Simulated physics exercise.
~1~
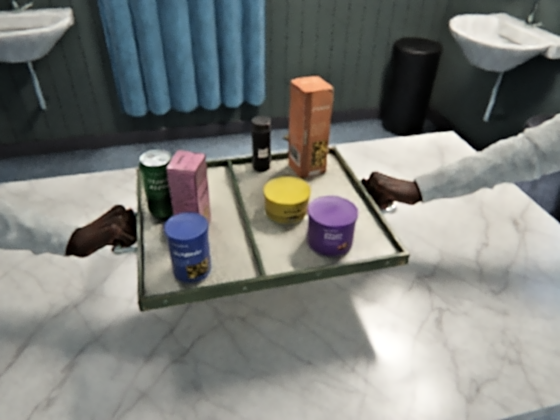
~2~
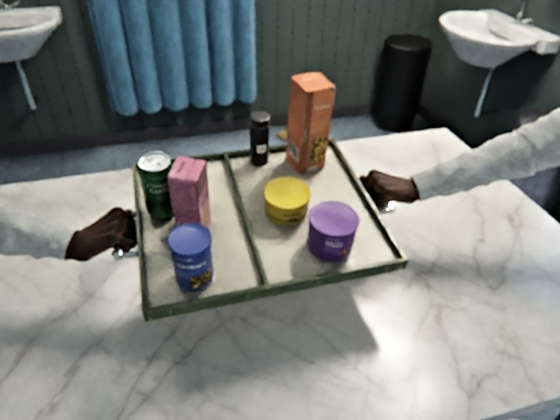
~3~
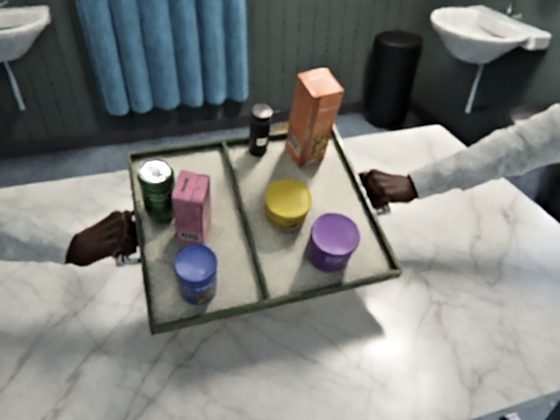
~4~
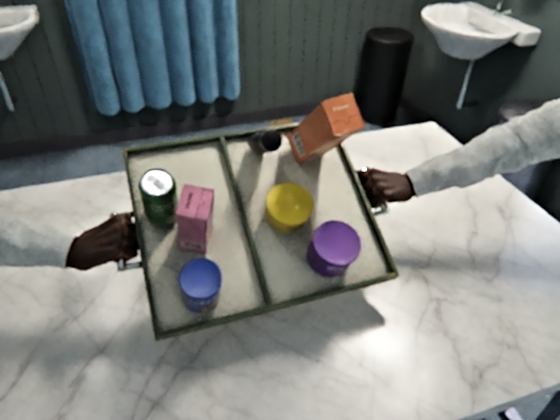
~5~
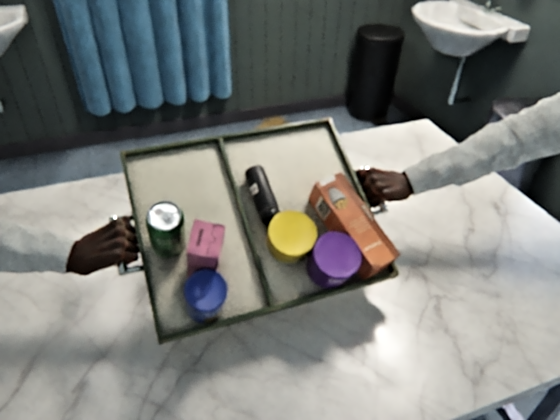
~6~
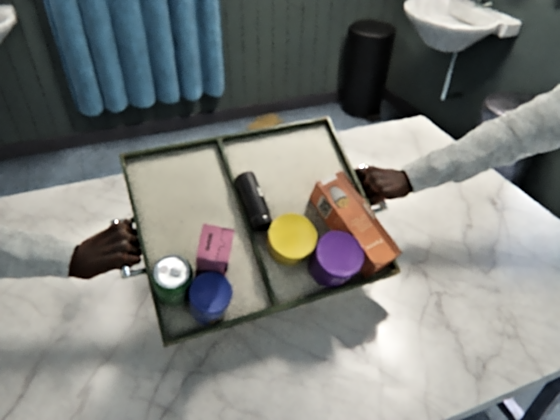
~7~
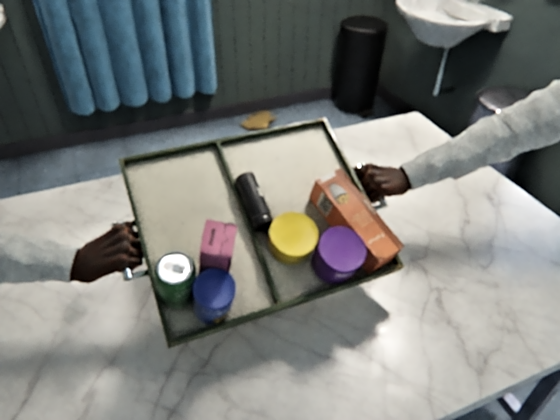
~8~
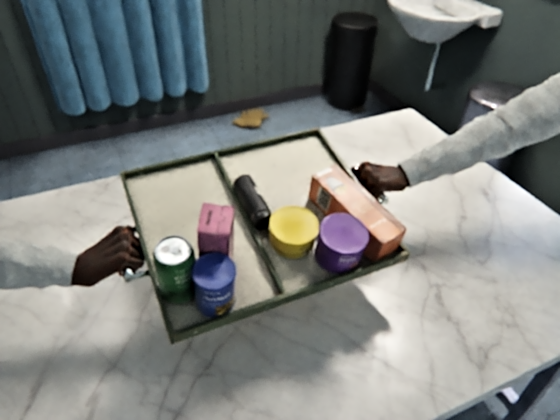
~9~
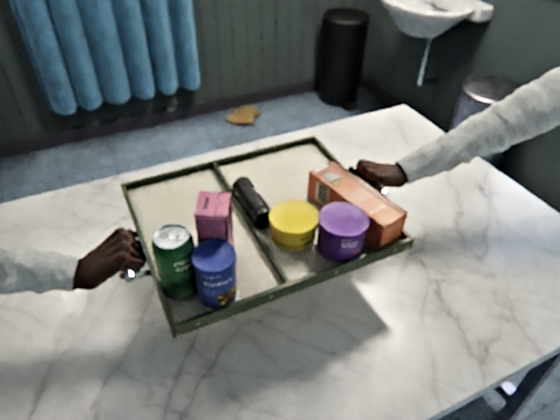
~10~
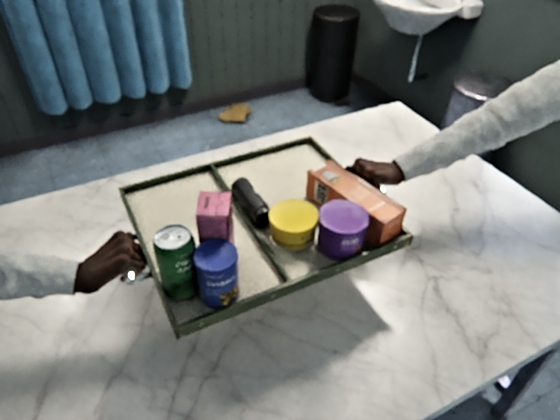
A shallow tray with a raised rim and a centre divider is held by two hands above a white marble table, seen from above in a room with washbasins and a blue curtain. On the left are a green can, pink carton and blue tin; on the right, a black shaker, tall orange carton, yellow tub and purple tub. The near edge dips steeply, and the orange carton and black shaker topple. The green can and pink carton slide nearer, the can stopping beside the blue tin. The tray levels again, leaving the orange carton and shaker lying down.
